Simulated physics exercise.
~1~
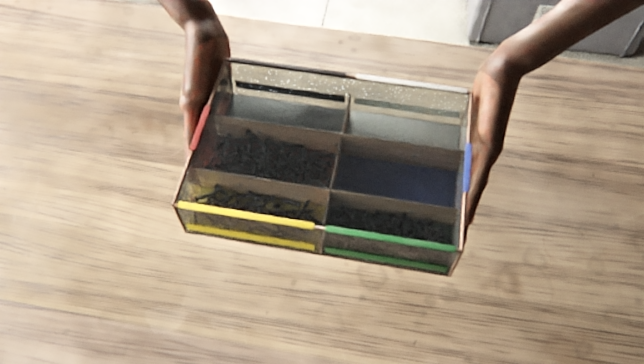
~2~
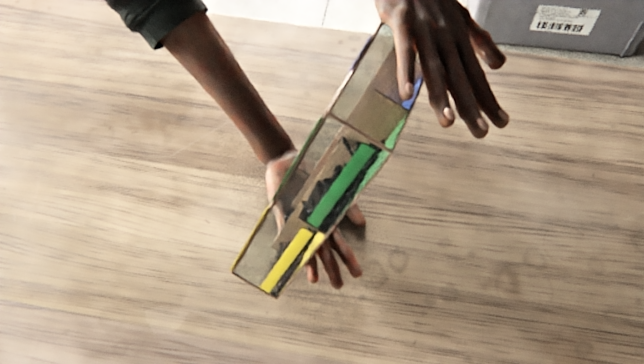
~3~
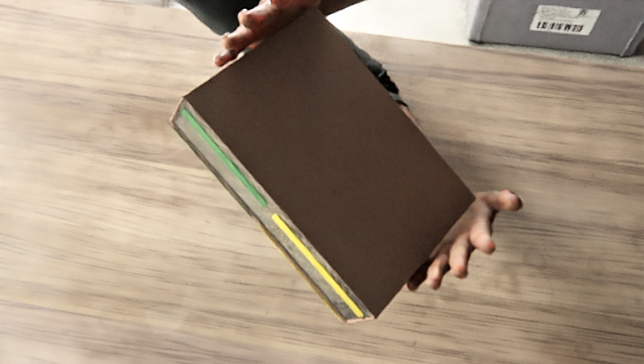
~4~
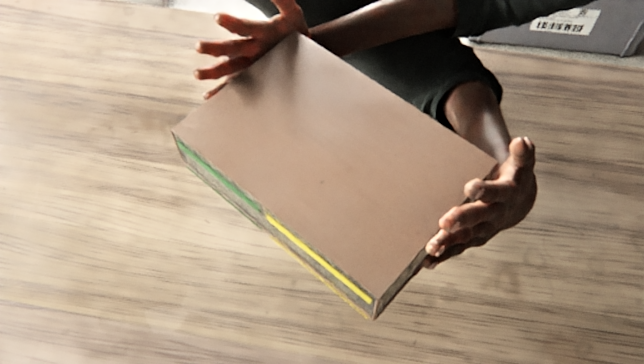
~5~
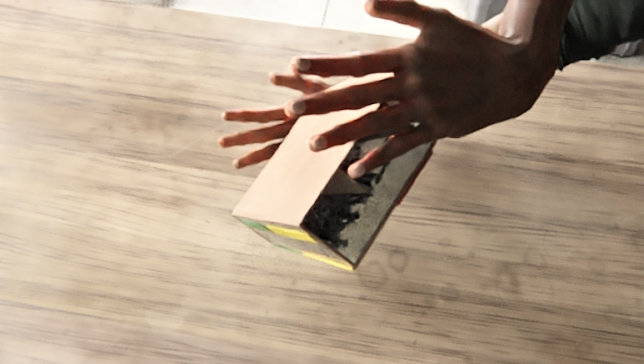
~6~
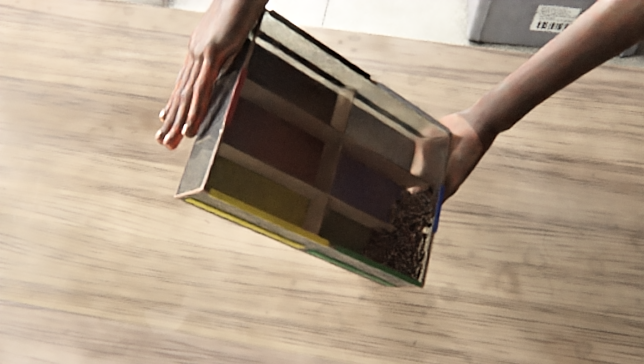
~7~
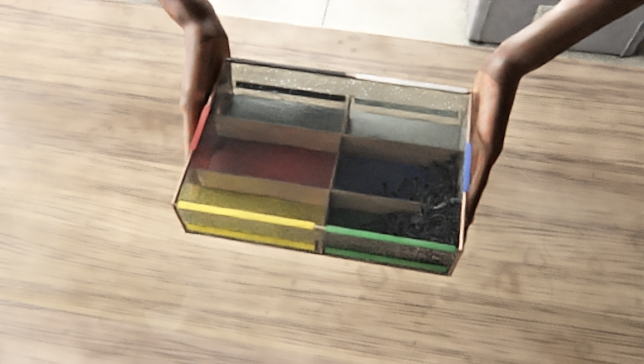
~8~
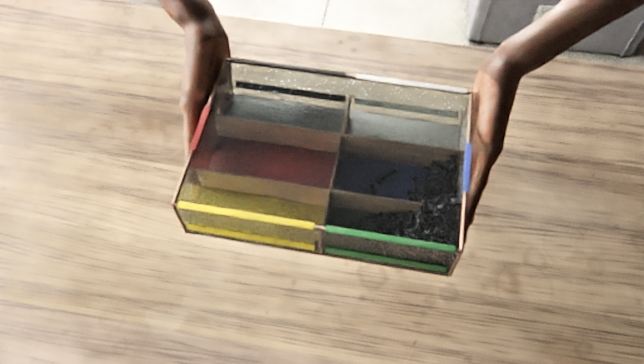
The footage shows two hands holding a clear-lidded, divided box of small dark pieces above a wooden surface, turning it upside down so its brown underside shows, then back upright, ending held still with the pieces gathered at right in the green and blue sections.
